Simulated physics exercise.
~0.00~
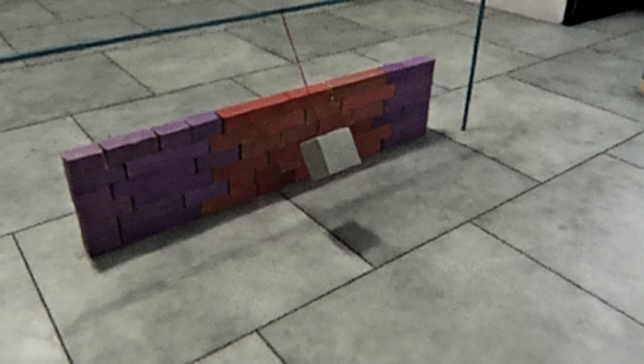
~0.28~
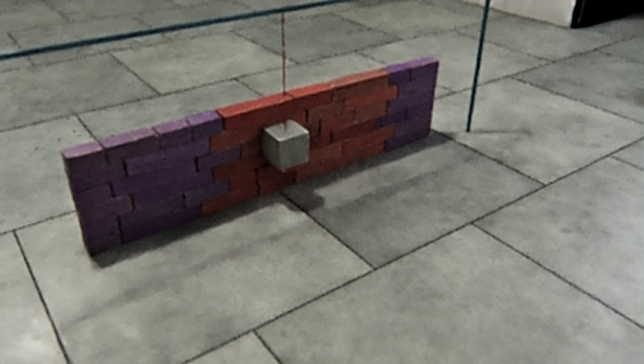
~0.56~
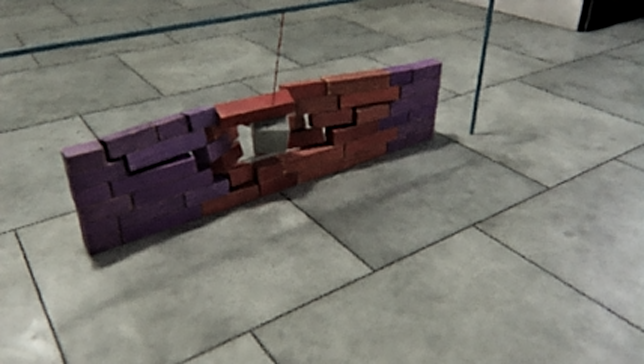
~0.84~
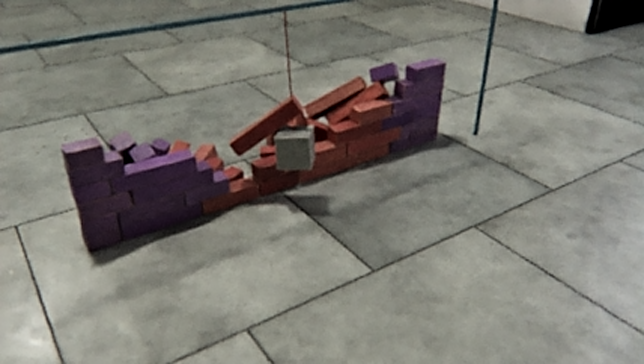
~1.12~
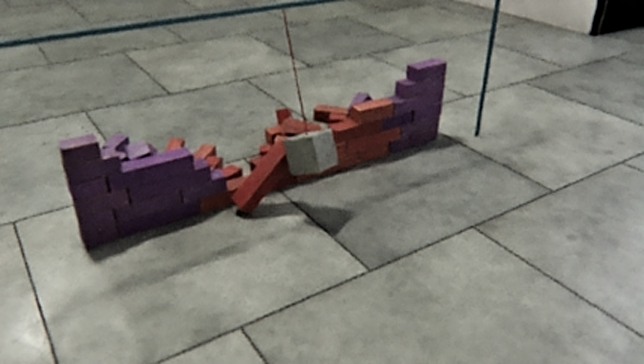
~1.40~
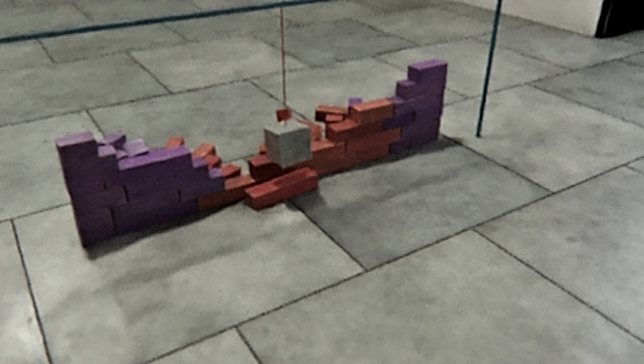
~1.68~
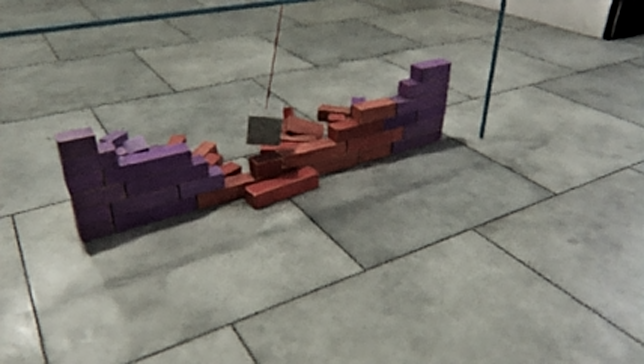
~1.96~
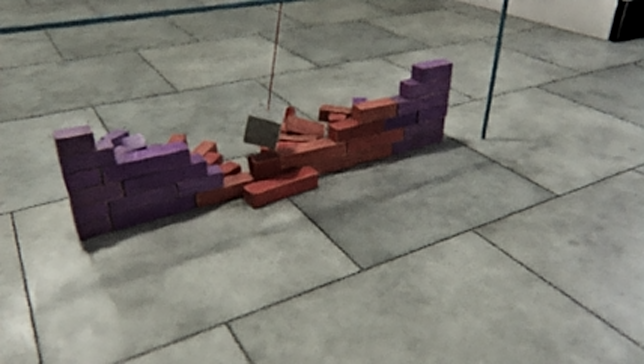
A pale grey block hanging from a thin line swings leftward into a low wall of toy bricks, purple at both ends and red in the middle, seen from slightly above on a grey tiled floor. It pushes into the red section, opening gaps and shoving bricks out of line. As it swings back, the upper middle collapses, and a long red brick tips and slides down to the floor in front. The block swings back over the broken wall, ending above its slumped middle, while the stepped purple ends remain standing.
